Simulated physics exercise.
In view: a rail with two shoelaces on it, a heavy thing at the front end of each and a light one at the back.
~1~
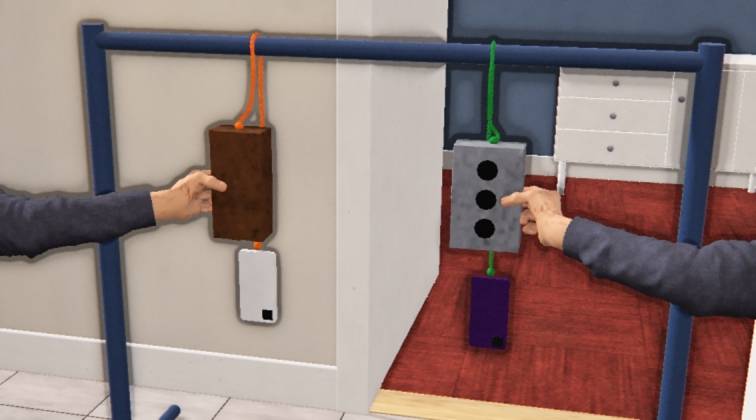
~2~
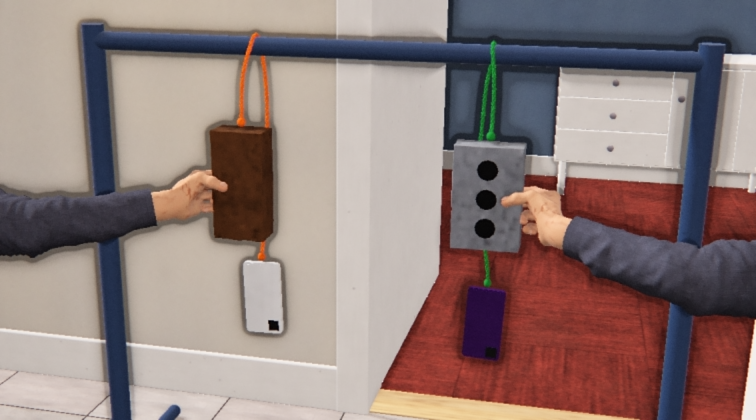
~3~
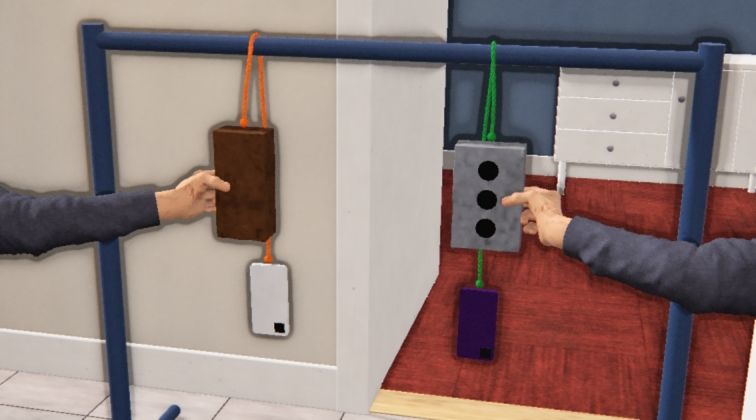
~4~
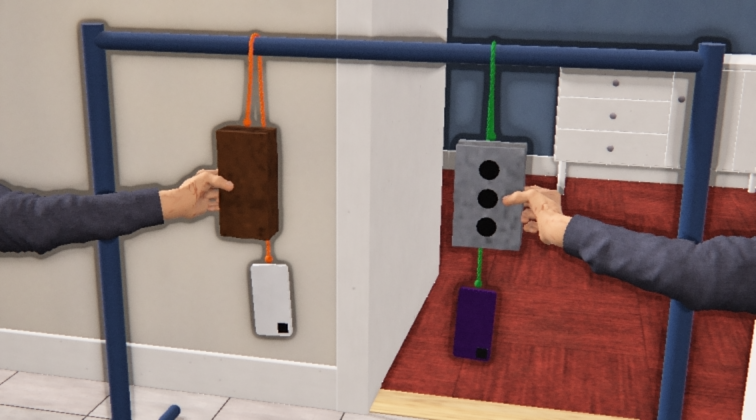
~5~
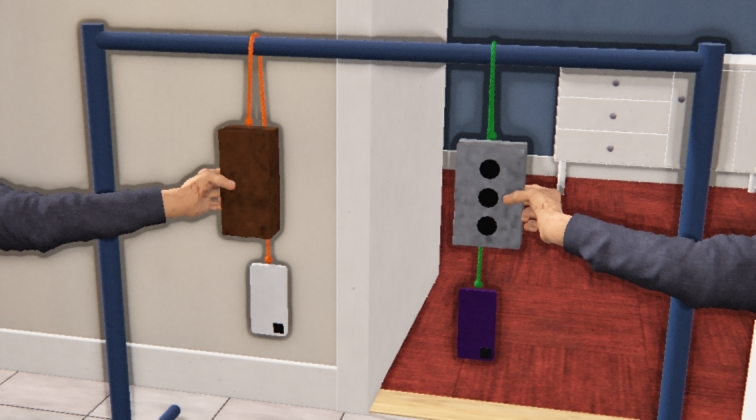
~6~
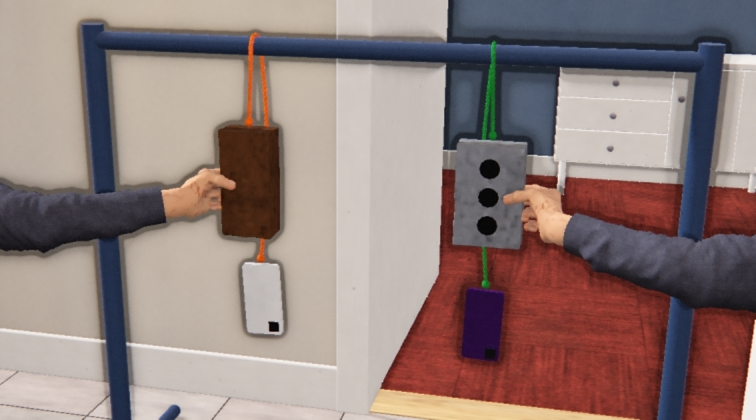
In a room with a blue rail, two hands touch a brown block hung from an orange cord and a grey block hung from a green one, each with a phone below. The phones drop slightly, then sway gently sideways, while the blocks barely shift and the hands stay in place.
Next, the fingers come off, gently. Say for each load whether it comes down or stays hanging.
The brick comes down. The paver comes down.
Then, 0.38 s on from there, brick dropping near (256, 335); paver dropping near (480, 355).
Then, 0.68 s on from there, brick on the floor; paver on the floor.
In the end, brick on the floor; paver on the floor. The brick pulls its rope through and the paver runs down to the floor.
